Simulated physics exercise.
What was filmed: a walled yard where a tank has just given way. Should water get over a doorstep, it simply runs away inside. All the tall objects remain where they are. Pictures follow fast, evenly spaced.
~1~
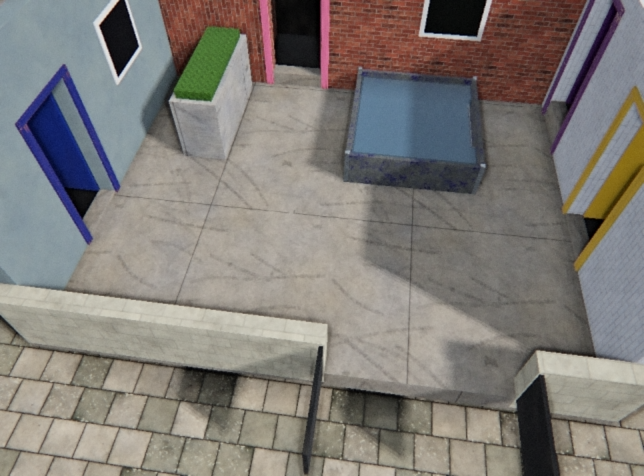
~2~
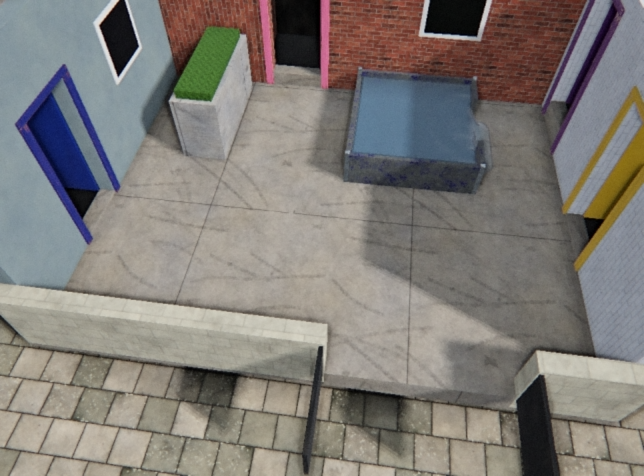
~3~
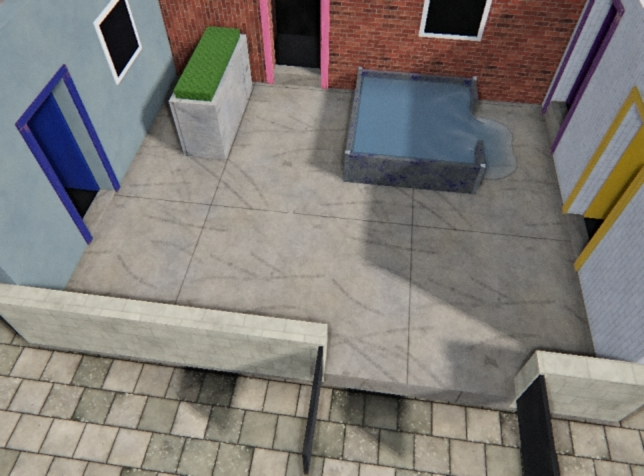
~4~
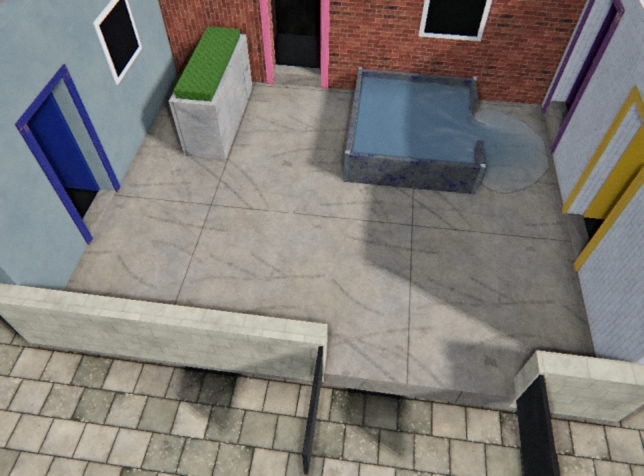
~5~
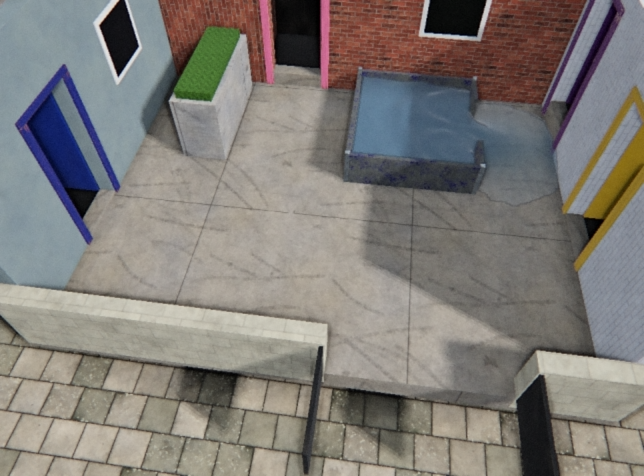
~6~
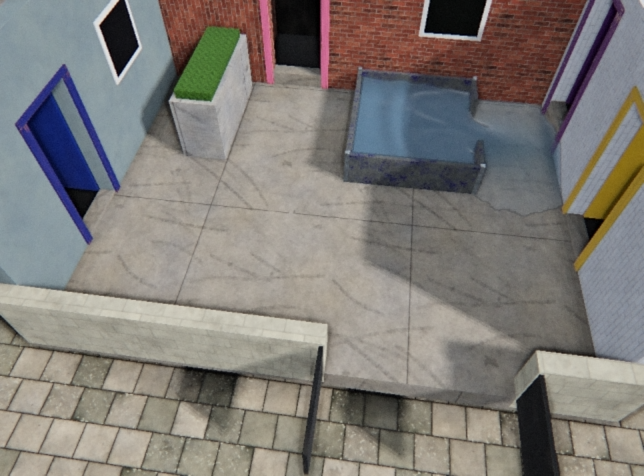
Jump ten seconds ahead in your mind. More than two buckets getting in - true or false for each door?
Purple door: False; yellow door: True; blue door: False; pink door: False.
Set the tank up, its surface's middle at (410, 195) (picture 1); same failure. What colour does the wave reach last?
Answer: The blue one.
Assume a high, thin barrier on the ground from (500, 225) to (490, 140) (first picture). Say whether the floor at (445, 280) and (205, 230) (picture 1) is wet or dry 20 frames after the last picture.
Soaked, not wet.
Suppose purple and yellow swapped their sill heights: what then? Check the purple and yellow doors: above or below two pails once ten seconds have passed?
The purple door exceeds it, the yellow door falls short.
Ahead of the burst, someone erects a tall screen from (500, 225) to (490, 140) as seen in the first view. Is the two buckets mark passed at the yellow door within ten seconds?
Note - yellow door does not reach it.
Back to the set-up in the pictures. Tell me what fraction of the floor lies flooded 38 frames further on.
45 %.
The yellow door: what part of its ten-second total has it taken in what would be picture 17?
Close to 10 %.
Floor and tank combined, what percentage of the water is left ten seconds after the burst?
About 74 per cent.
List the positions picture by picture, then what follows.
The open tank at (415, 118) is whole and still, in the first frame.
The front is at a hidden place, out from the gap at (470, 139), in the second frame.
Water pours out at (470, 140) and has run to (506, 172), in the third frame.
Water pours out at (470, 140) and has run to (537, 138), in the fourth frame.
Water pours out at (470, 139) and has run to (558, 182), in the fifth frame.
Water pours out at (470, 139) and has run to (561, 199), in the sixth frame.
A moment on, water covers 10 % of the floor; the purple door wet at the sill, nothing in, the yellow door wet at the sill, nothing in, the blue door not reached, the pink door not reached.
Next, water covers 20 % of the floor; the purple door wet at the sill, nothing in, the yellow door under two buckets in, the blue door not reached, the pink door not reached.
Then, water covers 35 % of the floor; the purple door wet at the sill, nothing in, the yellow door under two buckets in, the blue door not reached, the pink door wet at the sill, nothing in.
Later, water covers 45 % of the floor; the purple door wet at the sill, nothing in, the yellow door over two buckets in, the blue door not reached, the pink door wet at the sill, nothing in.
In the end, water covers 65 % of the floor; the purple door wet at the sill, nothing in, the yellow door over two buckets in, the blue door wet at the sill, nothing in, the pink door wet at the sill, nothing in.
